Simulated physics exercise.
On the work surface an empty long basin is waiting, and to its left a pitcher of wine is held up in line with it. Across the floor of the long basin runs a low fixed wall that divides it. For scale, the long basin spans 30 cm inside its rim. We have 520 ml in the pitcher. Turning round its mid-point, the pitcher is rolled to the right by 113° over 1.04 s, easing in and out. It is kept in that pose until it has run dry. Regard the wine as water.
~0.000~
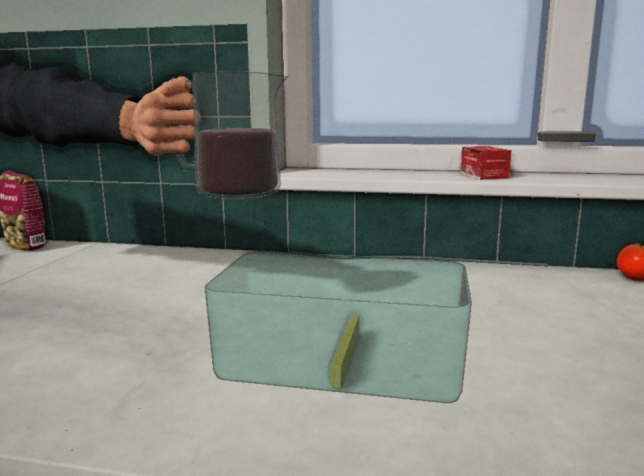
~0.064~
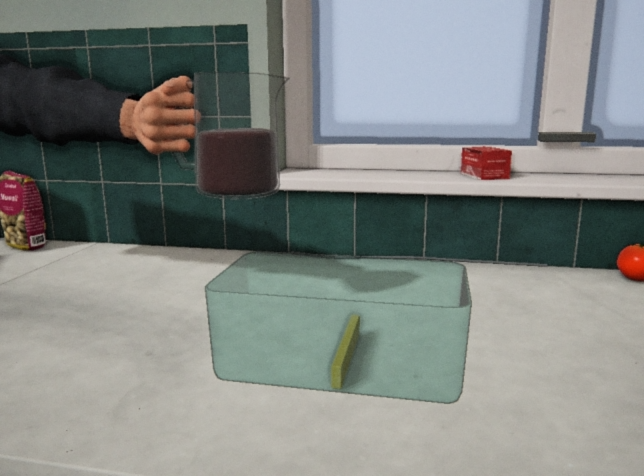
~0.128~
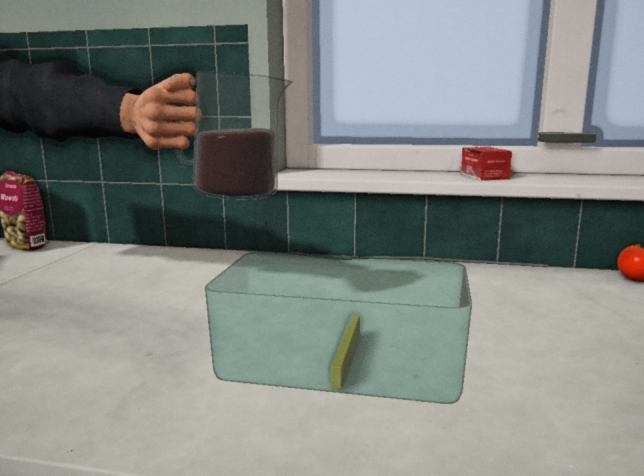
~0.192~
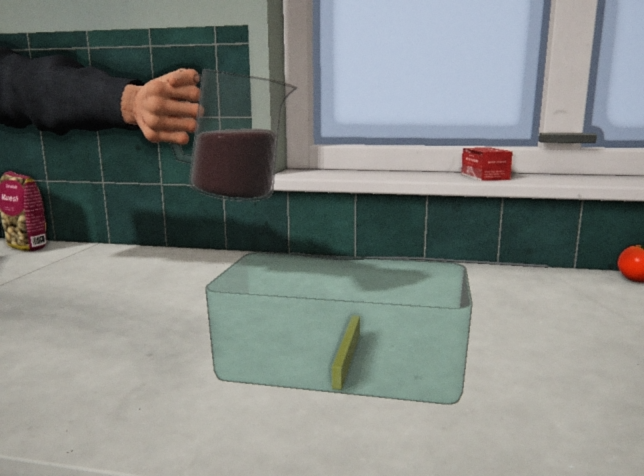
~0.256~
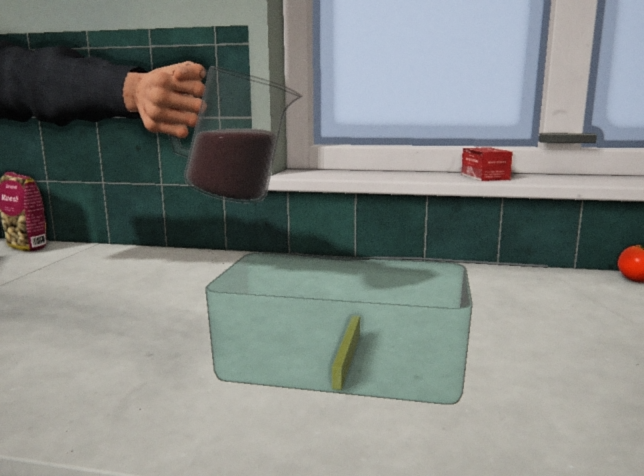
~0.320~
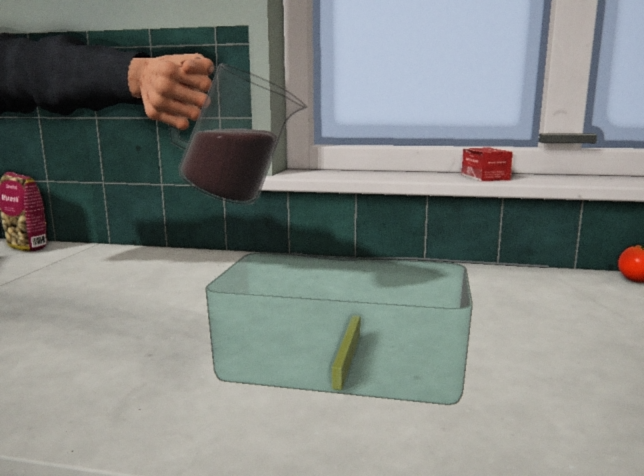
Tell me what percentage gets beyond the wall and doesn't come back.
Around 59 % gets beyond the wall and stays.
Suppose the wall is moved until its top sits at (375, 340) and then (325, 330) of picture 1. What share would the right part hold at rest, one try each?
I'd put it at about 10 per cent for the first and about 90 per cent for the second.
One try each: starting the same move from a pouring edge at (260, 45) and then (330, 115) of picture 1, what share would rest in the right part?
In order, 20 and 90 per cent.
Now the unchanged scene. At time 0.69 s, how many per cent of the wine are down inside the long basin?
Near 0 in a hundred.
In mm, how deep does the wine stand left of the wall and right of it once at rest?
On the left it stands about 8 mm, on the right about 14 mm.
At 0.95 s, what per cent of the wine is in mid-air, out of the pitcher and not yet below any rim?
Roughly 26 %.
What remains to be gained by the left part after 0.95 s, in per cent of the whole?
That works out to roughly 30 per cent of the whole.
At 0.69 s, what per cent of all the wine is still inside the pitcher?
About 92 percent.
Then, 0.69 s in, the tilt is 84° and 92 per cent is still to pour, 0 is left of the wall and 0 right of it.
Then, 0.95 s in, the tilt is 111° and 31 per cent is still to pour, 10 is left of the wall and 33 right of it.
Then, 1.24 s in, the tilt is 113° and 2 per cent is still to pour, 34 is left of the wall and 59 right of it.
Then, 1.54 s in, the tilt is 113° and 0 per cent is still to pour, 40 is left of the wall and 59 right of it.
Finally, 40 per cent lies left of the wall, 59 right of it and 1 outside.
